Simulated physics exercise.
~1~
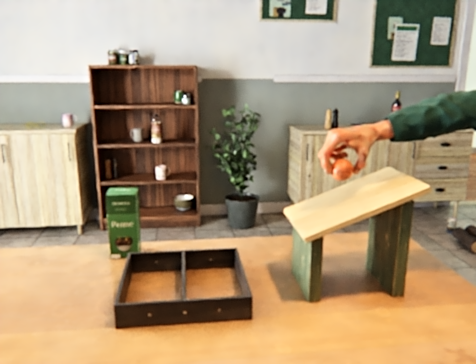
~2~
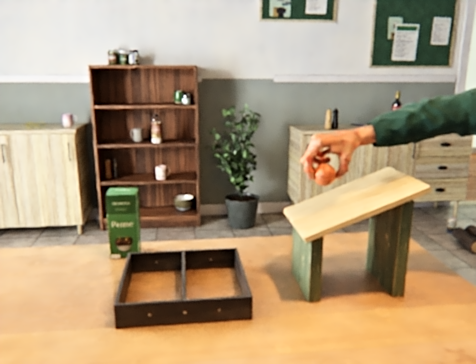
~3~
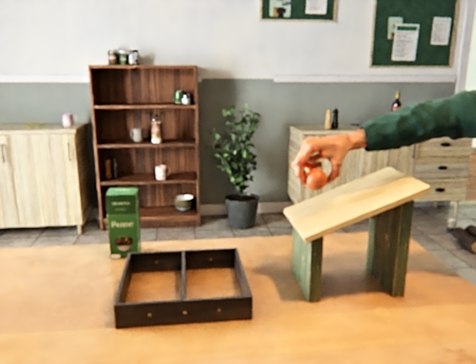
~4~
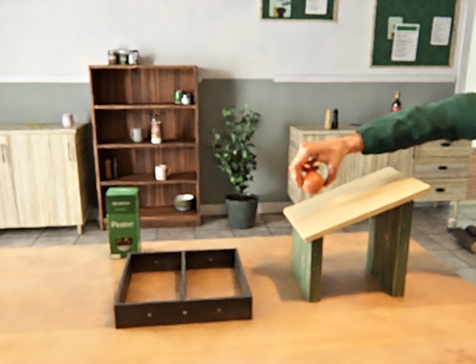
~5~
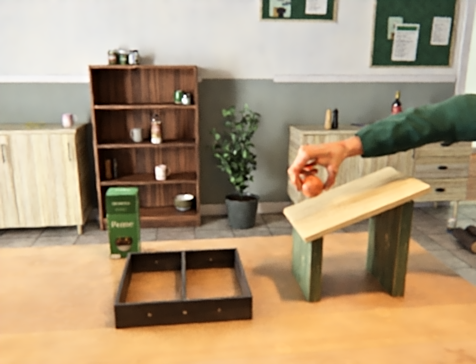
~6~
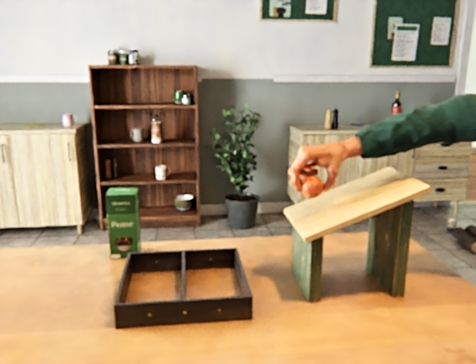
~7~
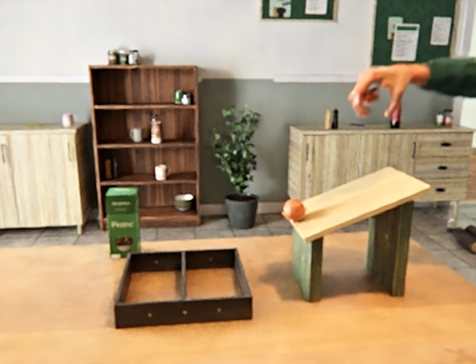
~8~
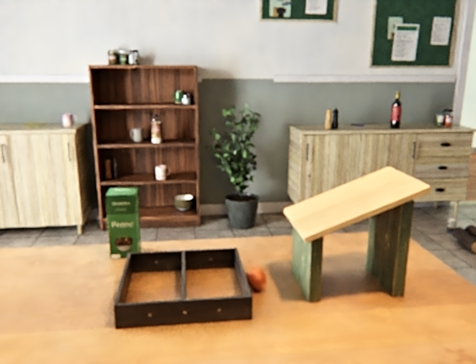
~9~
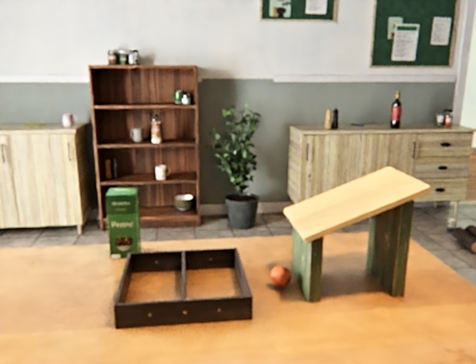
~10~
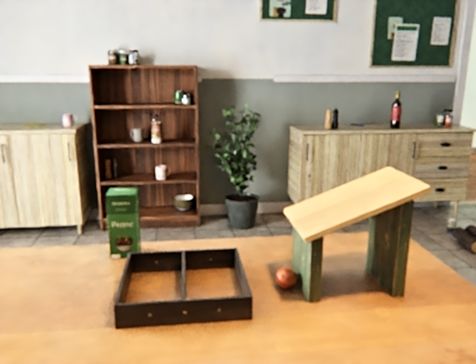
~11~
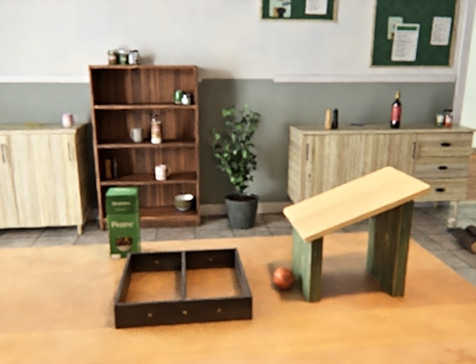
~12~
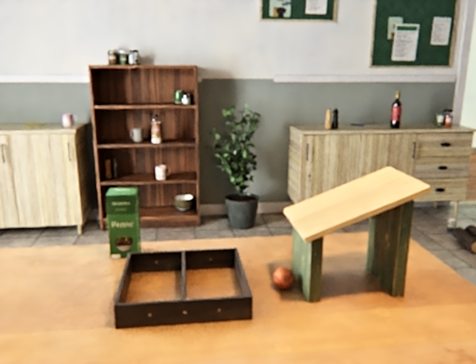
A pale wooden board slopes down to the left on dark green supports at the right of a wooden tabletop, seen from a still, slightly raised view in a room with shelves, cabinets and a potted plant behind. A black two-bay tray sits left of it, with a green carton standing behind. A hand in a green sleeve holds an orange ball above the board, lowers it leftward, then lets go and withdraws. The ball leaves the board's low end and reaches the tray's right side. It moves back right and rests outside the tray, beside the board's left support.
